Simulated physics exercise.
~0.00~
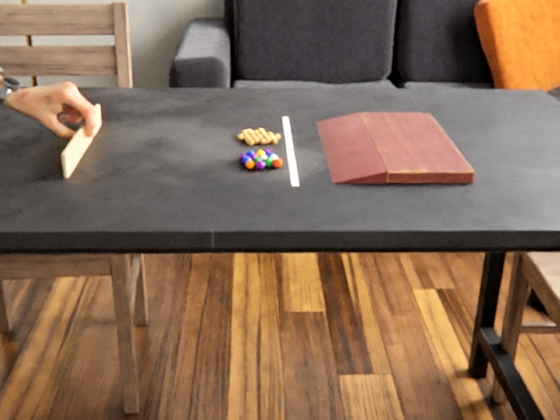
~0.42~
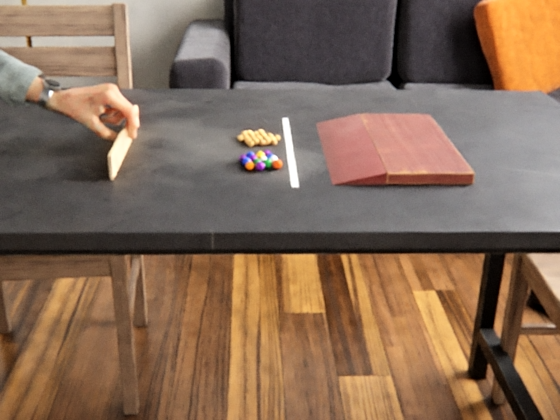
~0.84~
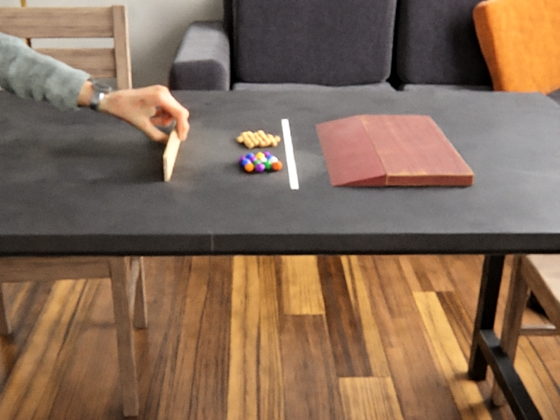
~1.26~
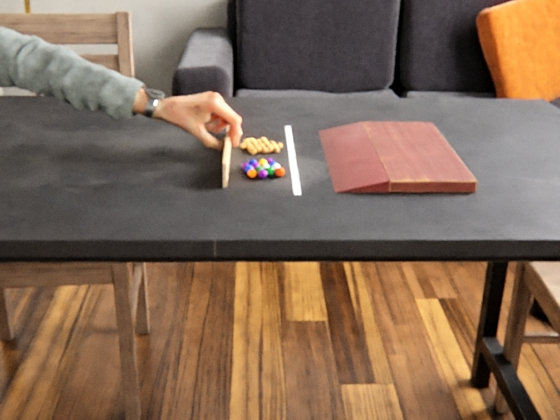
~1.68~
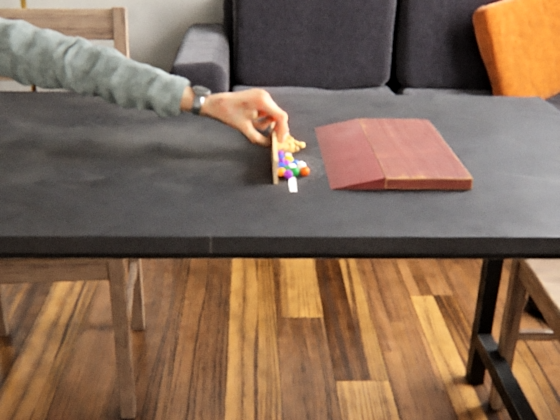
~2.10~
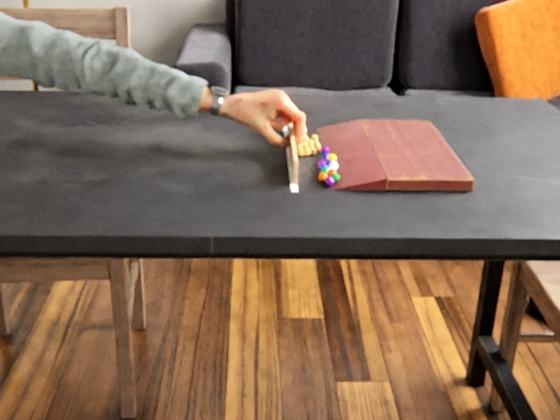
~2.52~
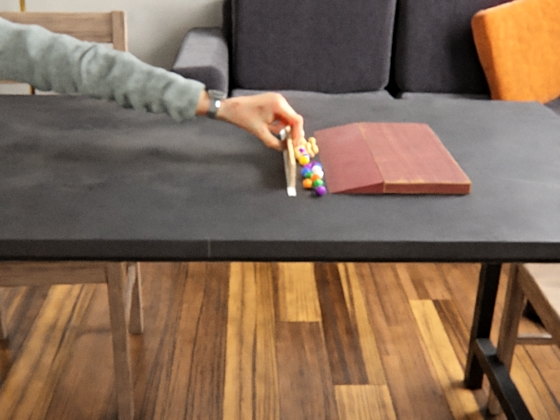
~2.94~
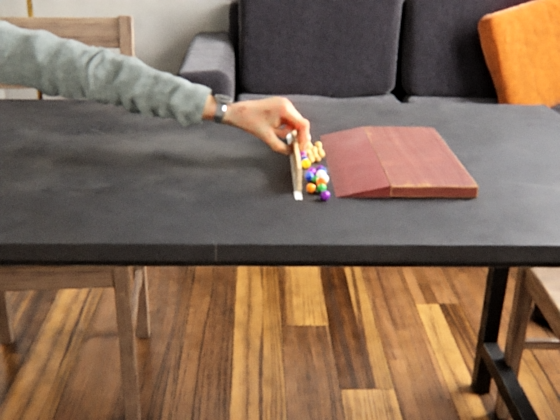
On a dark table in a room with a wooden floor and a grey sofa, two small lots of loose things, one pale yellow and one of mixed bright colours, sit before a white strip and a low reddish ramp. A hand in a grey-green sleeve slides an upright piece of wood rightward from the left. The wood reaches both lots and pushes them over the white strip, then stops there. The nearer, colourful lot runs on to the ramp's lower edge and rolls back a little. At the end, both lots rest between the wood and the ramp.
